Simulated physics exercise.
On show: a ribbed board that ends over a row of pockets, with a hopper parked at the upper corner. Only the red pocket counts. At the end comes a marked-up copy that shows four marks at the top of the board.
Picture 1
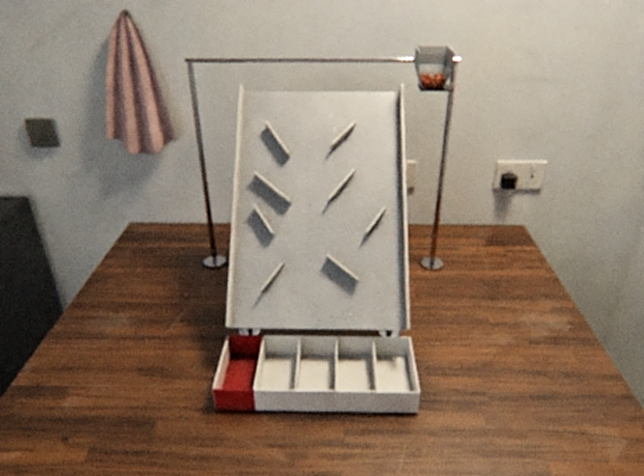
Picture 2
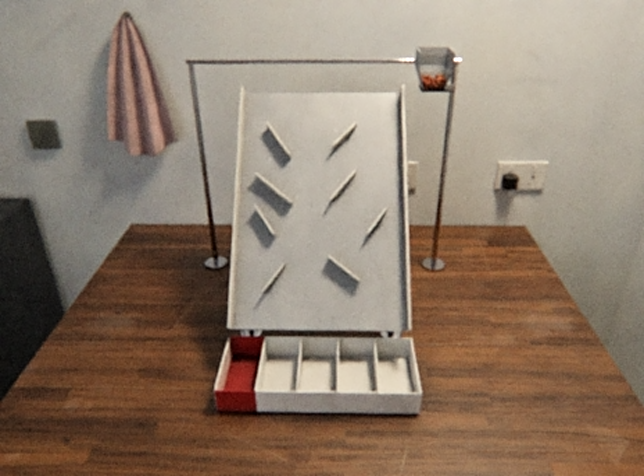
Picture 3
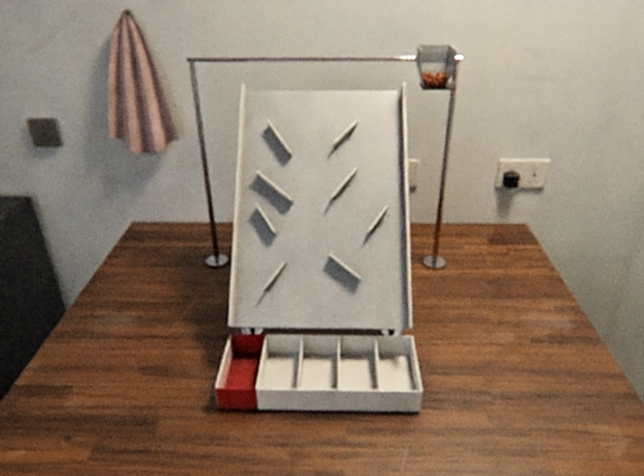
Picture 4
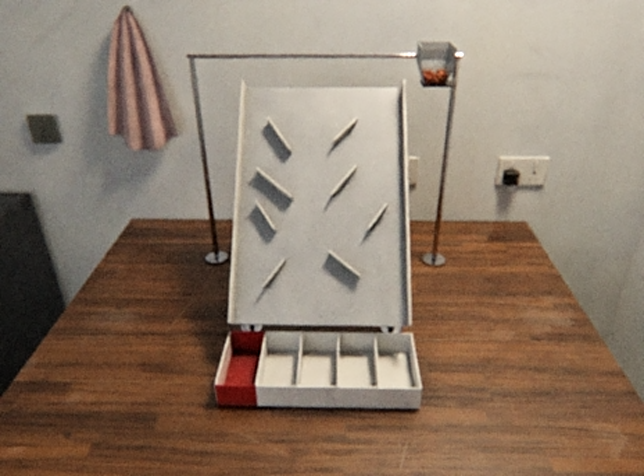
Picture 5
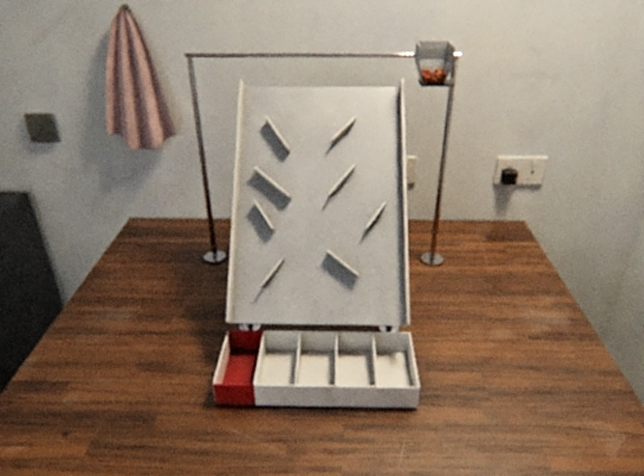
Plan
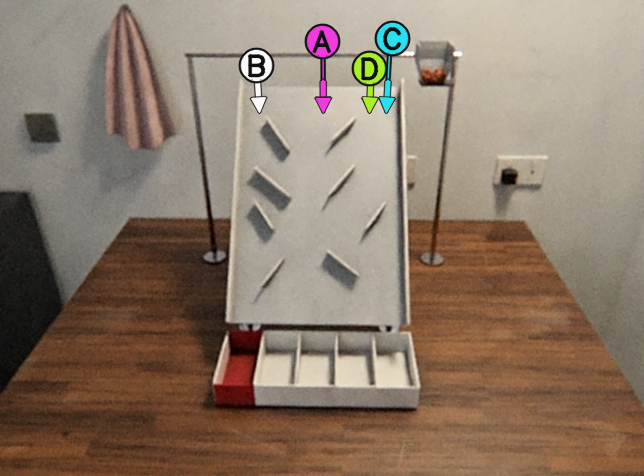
On a wooden table against a pale wall, a tilted white board with slanted ribs stood above a row of pockets, the leftmost one red, while a small hopper sat at the upper right; nothing moved.
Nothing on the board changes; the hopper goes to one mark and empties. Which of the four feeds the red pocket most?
It is B.
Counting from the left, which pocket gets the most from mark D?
It is the fifth one.
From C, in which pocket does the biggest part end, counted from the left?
The fifth.
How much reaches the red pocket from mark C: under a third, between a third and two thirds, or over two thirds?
It is under a third.
On the marked copy, mark A meets the board at (323, 107); mark B meets the board at (259, 106); mark C meets the board at (386, 107); mark D meets the board at (369, 107).
If A is chosen, not one piece in the red pocket, the larger part in other pockets, roughly a quarter outside the box.
If B is chosen, roughly half in the red pocket, roughly a third in other pockets, roughly a quarter outside the box.
If C is chosen, not one piece in the red pocket, almost all in other pockets, about a tenth outside the box.
If D is chosen, just a few in the red pocket, almost all in other pockets.
